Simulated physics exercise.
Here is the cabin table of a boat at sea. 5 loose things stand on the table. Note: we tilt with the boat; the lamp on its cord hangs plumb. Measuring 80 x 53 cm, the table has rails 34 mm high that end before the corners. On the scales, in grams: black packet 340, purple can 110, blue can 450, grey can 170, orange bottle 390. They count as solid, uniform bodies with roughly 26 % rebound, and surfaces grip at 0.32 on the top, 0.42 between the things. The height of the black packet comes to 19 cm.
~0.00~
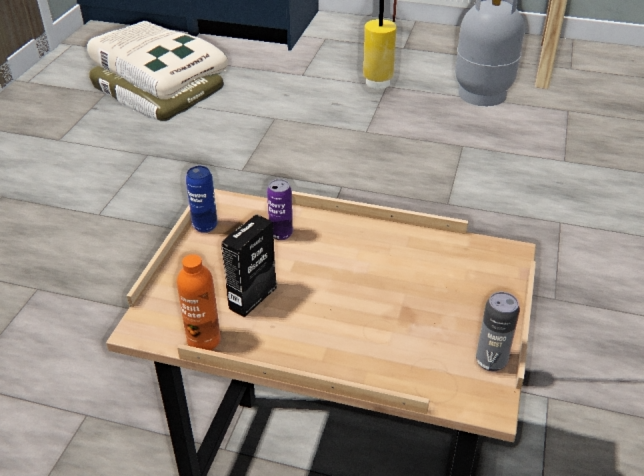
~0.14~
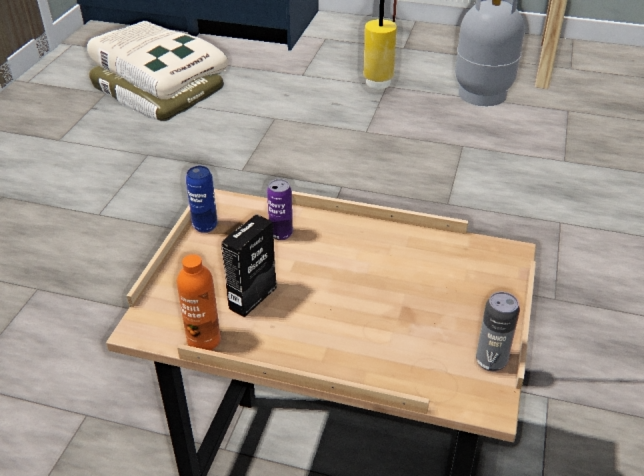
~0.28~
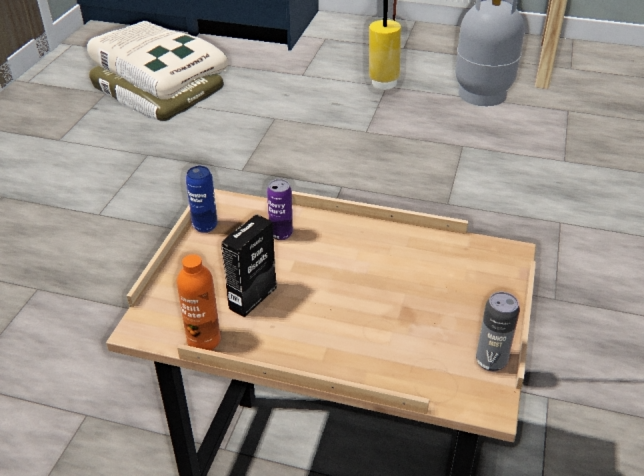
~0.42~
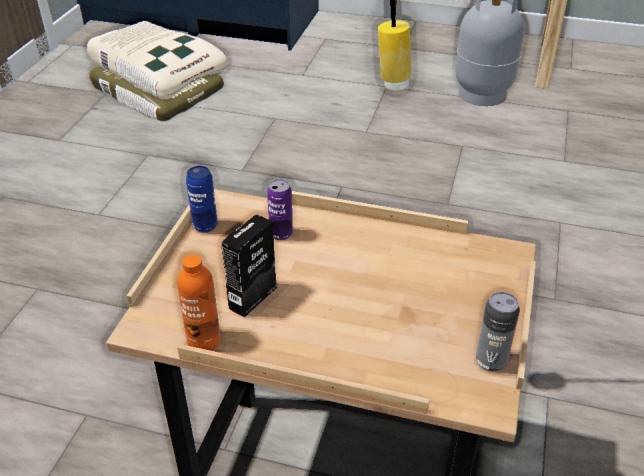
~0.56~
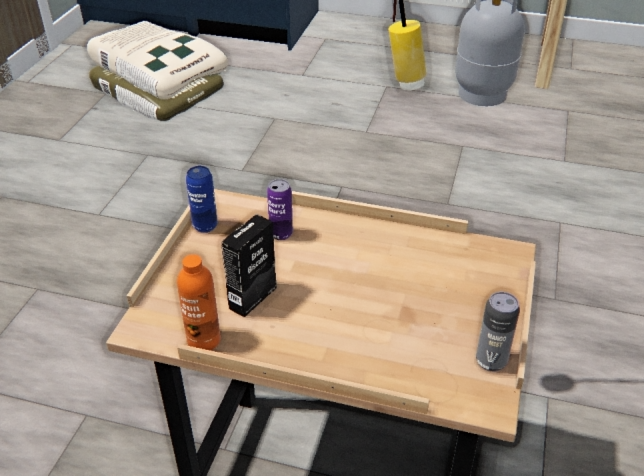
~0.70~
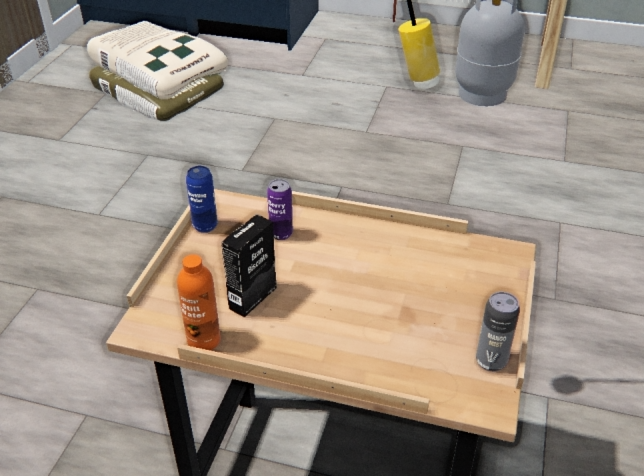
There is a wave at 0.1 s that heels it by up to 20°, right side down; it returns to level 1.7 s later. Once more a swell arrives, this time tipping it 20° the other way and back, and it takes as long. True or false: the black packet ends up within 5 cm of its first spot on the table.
False.
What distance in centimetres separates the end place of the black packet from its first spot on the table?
About 24 cm.
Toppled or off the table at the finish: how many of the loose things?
Tally: 1.
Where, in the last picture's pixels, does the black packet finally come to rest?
In the end it sits at around (348, 331).
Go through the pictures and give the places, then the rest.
The first picture shows boat level; black packet (250, 267); purple can (280, 211).
The second picture shows boat level; grey can (497, 333); orange bottle (198, 302).
The third picture shows boat heeled 2°, right side down; purple can (280, 211); blue can (202, 200).
The fourth picture shows boat heeled 6°, right side down; grey can (497, 333); orange bottle (198, 302).
The fifth picture shows boat heeled 11°, right side down; purple can (280, 210); blue can (202, 200).
The sixth picture shows boat heeled 16°, right side down; black packet (250, 266); grey can (497, 333).
After 1.10 s, boat heeled 19°, right side down; black packet tipped 57° from how it sat near (287, 293); blue can slid 2 cm; orange bottle slid 2 cm.
After 1.30 s, boat heeled 13°, right side down; black packet on its side near (335, 326); blue can slid 3 cm; orange bottle slid 3 cm.
After 2.80 s, boat heeled 19°, left side down; black packet on its side near (357, 333); blue can slid 2 cm; orange bottle slid 2 cm.
At rest (4.0 s), tipped over on the table, black packet; the other 4 in place, give or take 5 cm. Seen from the same camera at the end, black packet near (348, 331).
